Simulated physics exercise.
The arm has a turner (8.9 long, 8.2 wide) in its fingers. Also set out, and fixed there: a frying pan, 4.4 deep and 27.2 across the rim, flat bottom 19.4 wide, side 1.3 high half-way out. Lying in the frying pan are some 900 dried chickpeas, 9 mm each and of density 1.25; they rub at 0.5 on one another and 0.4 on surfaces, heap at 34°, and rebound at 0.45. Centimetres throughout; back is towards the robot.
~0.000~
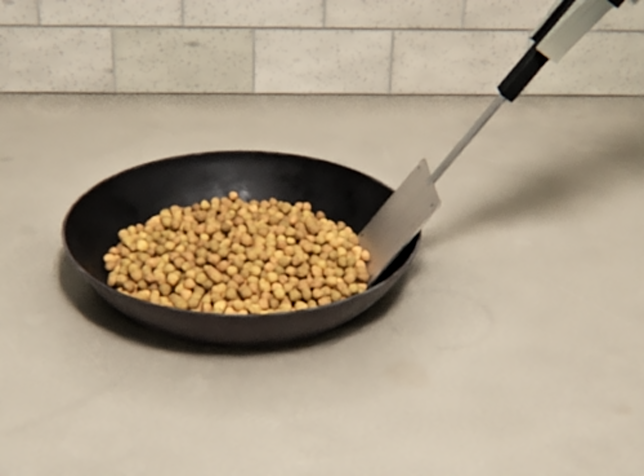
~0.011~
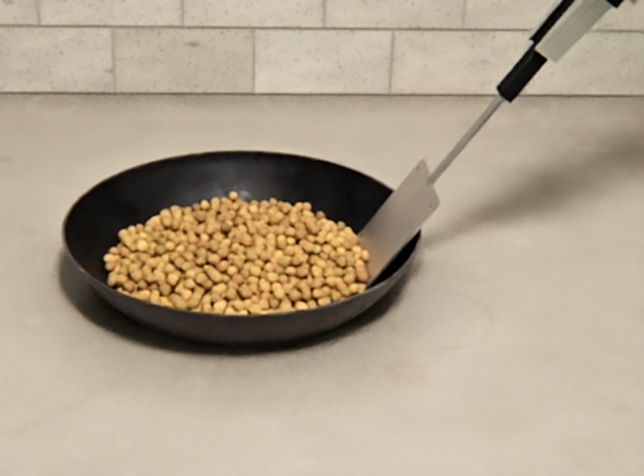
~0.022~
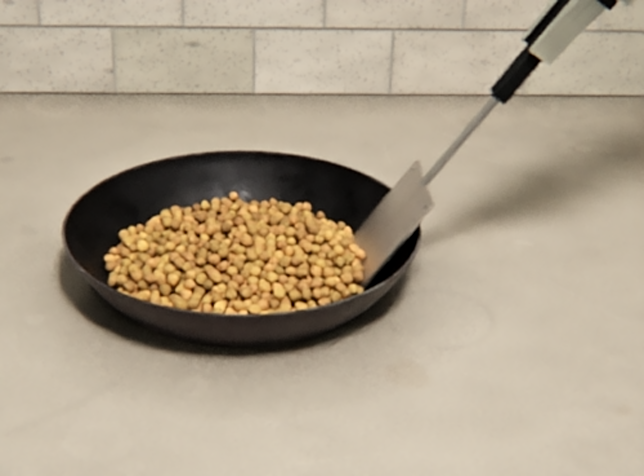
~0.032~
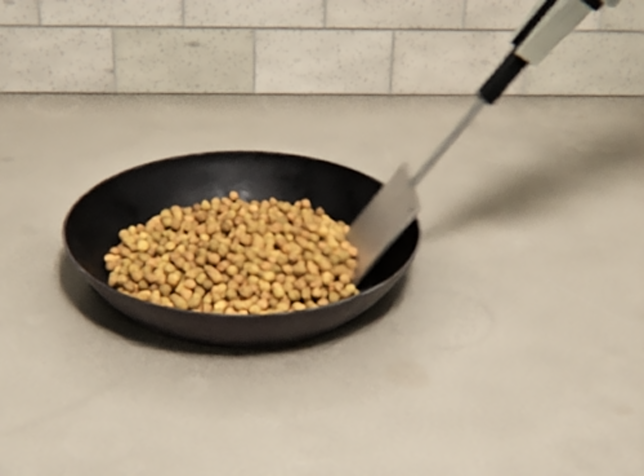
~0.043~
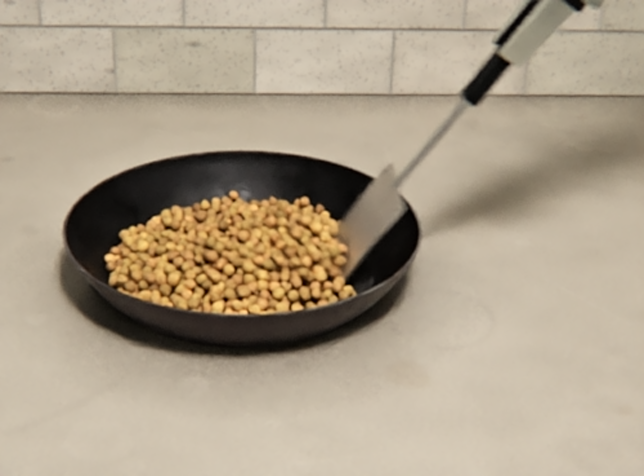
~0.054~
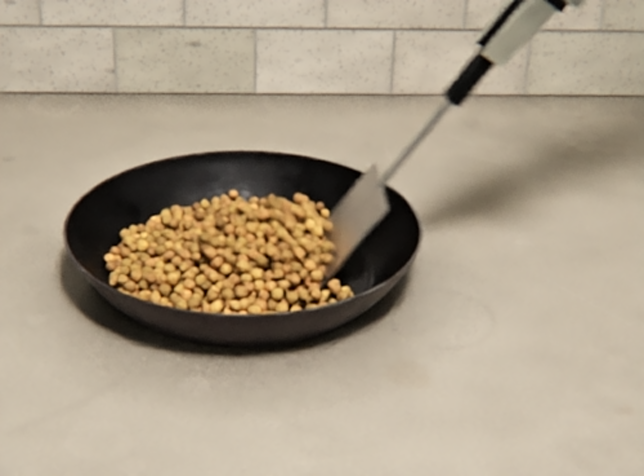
In this clip, a turner held by a robot arm rests at the right side of a black frying pan of dried chickpeas, then slides left, pushing the nearest chickpeas toward the rest of the pile.
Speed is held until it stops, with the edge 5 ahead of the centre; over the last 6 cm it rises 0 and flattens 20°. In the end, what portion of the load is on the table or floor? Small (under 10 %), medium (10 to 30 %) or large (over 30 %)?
Small.
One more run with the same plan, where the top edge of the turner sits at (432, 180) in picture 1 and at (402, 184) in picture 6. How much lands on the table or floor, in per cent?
It works out to about 0 %, more or less.
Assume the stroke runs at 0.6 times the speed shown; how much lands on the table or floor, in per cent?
About 0 per cent.
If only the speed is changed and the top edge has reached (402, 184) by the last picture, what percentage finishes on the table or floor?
That share would be some 0 percent.
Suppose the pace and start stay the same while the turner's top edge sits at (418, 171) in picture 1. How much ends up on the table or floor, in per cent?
I'd estimate close to 0 per cent.
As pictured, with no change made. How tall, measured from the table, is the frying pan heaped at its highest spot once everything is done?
5.0 cm.
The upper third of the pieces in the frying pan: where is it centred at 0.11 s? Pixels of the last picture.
It is centred close to (228, 241).
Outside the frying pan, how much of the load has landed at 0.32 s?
Estimate: About 0 percent.
After 0.08 s, sloping 55°, highest piece 6 above the table; 900 in the frying pan.
After 0.11 s, sloping 48°, highest piece 8 above the table; 900 in the frying pan.
After 0.32 s, sloping 35°, highest piece 5 above the table; 897 in the frying pan, 3 on the table or floor.
After 1.37 s, sloping 35°, highest piece 5 above the table; 897 in the frying pan, 3 on the table or floor.
In the end, 897 in the frying pan, 3 on the table or floor. That is 0 % on the table or floor.
